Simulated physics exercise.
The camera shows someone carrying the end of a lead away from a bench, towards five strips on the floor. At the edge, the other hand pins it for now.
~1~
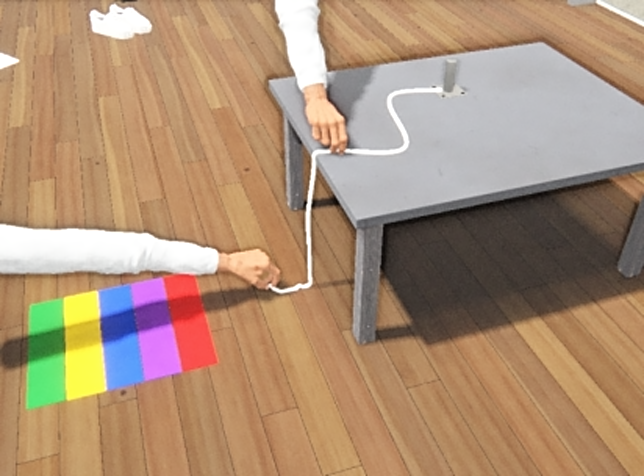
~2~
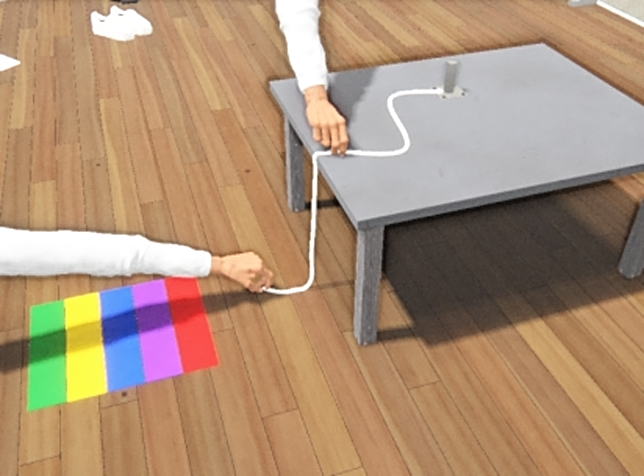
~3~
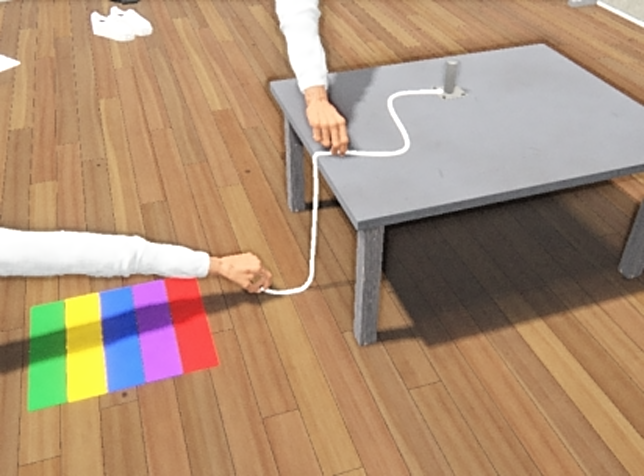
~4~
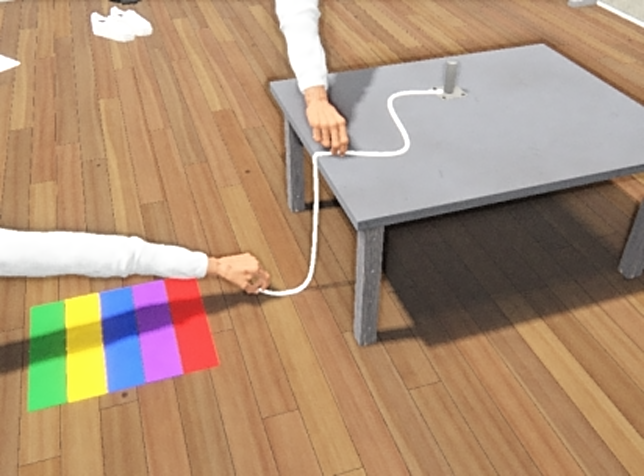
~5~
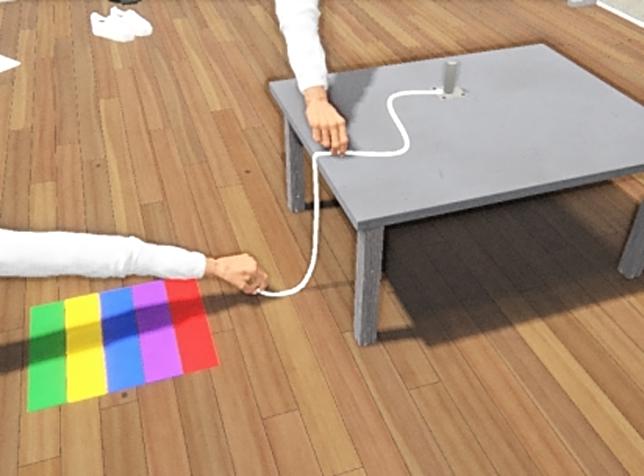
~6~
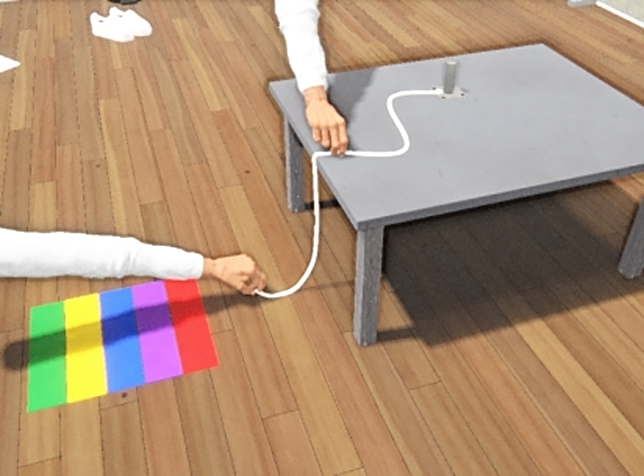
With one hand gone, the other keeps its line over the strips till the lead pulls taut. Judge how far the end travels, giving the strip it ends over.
It ends over the yellow strip.
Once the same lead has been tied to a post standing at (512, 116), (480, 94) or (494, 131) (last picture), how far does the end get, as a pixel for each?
Estimated pixels per try: (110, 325); (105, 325); (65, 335).
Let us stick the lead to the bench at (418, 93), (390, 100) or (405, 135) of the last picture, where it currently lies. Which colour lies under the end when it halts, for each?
Lab note - strips reached: Yellow; yellow; purple.
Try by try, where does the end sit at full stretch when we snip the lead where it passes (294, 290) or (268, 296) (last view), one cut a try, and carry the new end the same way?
It would end up close to (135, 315), then close to (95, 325).
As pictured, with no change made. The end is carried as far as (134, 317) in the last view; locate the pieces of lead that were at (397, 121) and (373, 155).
About (365, 125) for the first point; the other lies about (306, 169).
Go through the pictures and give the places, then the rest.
In the first frame, end (270, 285); red (196, 349); purple (160, 357); blue (123, 366); yellow (85, 375); green (46, 384).
In the second frame, end (263, 288); lead through (411, 93) (396, 119) (396, 153) (318, 156) (314, 217) (312, 274).
In the third frame, end (262, 289).
In the fourth frame, end (260, 289); lead through (411, 93) (396, 119) (396, 154) (318, 156) (316, 217) (311, 274).
In the fifth frame, end (258, 290).
In the sixth frame, end (256, 290); lead through (410, 93) (396, 119) (396, 154) (318, 157) (317, 217) (307, 274).
Soon after, end near (135, 317); over blue.
Then, end near (98, 325); over yellow.
At full stretch, end near (76, 330); over yellow. The end stops over the yellow strip.
